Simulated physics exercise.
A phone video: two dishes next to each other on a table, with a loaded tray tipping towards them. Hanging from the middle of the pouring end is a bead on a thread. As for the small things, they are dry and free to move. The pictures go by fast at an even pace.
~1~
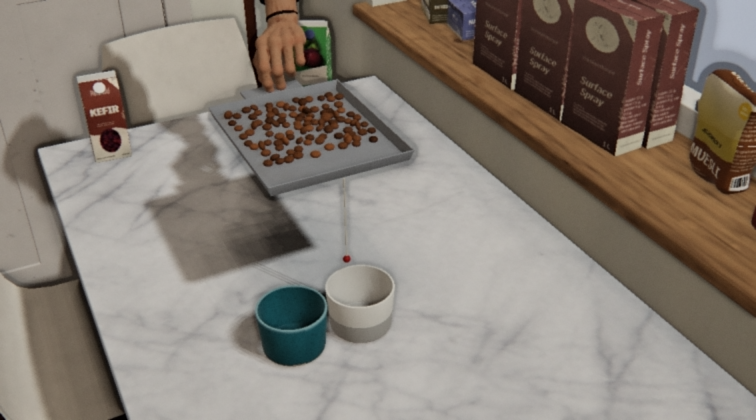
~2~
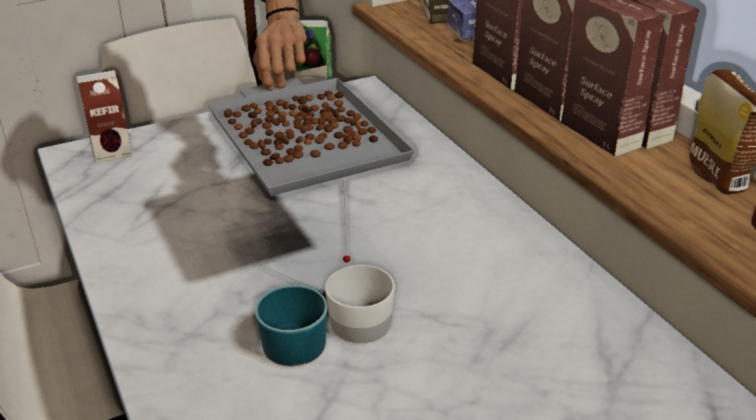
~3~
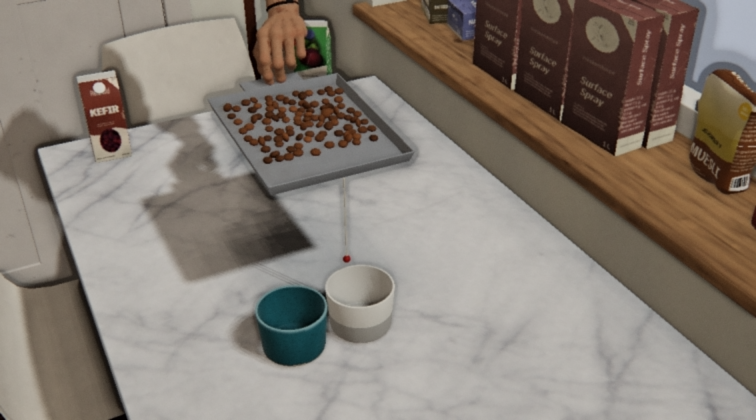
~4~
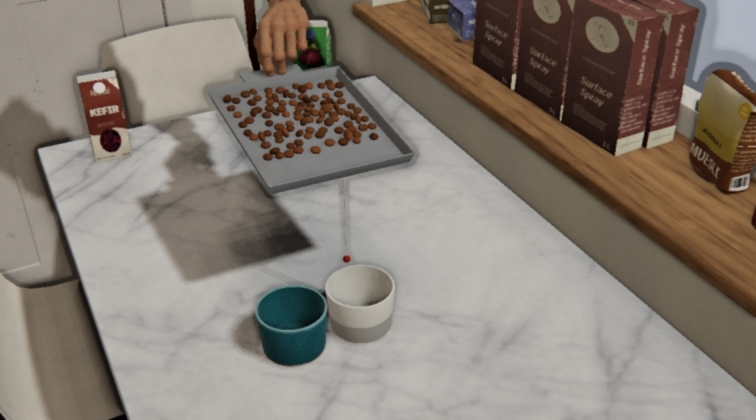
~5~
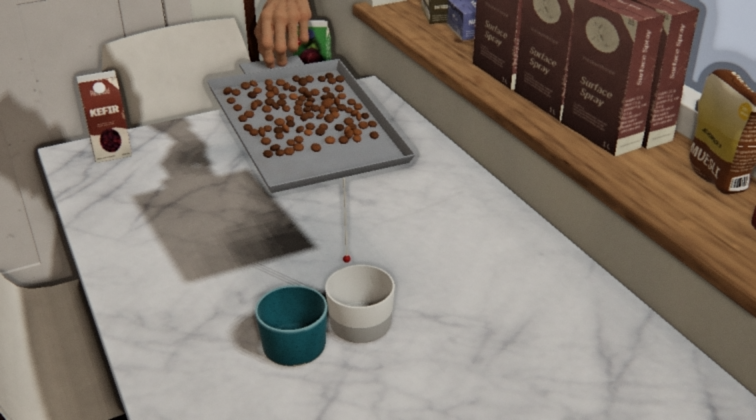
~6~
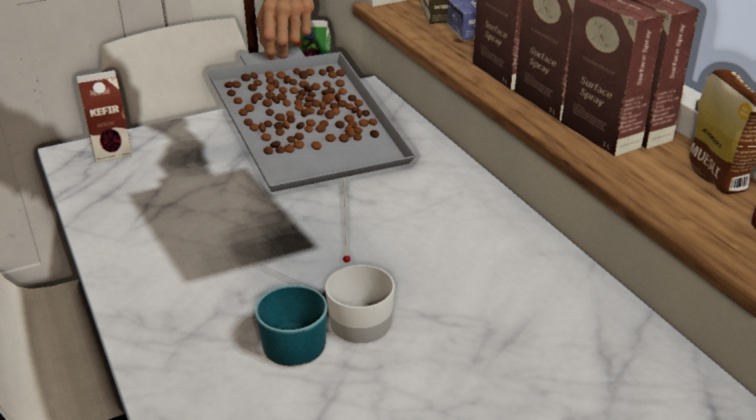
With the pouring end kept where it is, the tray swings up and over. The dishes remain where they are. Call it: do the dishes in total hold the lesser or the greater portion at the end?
In total they hold the lesser portion.
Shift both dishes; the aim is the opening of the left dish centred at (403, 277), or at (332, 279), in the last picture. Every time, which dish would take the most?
Try 1: The dish at left; try 2: The dish at right.
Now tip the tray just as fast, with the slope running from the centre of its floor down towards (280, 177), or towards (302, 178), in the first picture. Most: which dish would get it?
Leftward dish on the first try, Leftward dish on the second.
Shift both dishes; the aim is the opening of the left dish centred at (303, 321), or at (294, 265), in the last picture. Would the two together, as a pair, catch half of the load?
Short of half, then Short of half.
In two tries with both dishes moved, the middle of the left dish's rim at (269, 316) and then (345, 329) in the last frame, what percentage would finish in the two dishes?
10 %, then 0 %.
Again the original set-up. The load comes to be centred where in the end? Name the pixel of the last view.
Roughly at (405, 309).
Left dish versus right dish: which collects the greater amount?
The one to the right.
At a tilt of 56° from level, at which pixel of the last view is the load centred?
The middle of the load sits near (373, 159).
Shortly afterwards, tray tipped steeply; the bulk on the tray; only a few outside both; a little in the air.
Next, tray tipped right over; near a quarter on the tray; a little in the right dish; near a third outside both; near a quarter in the air.
Some moments later, tray tipped past a quarter turn; near a third in the right dish; near two thirds outside both.
In the end, tray tipped past a quarter turn; none at all in the left dish; near a third in the right dish; near two thirds outside both.
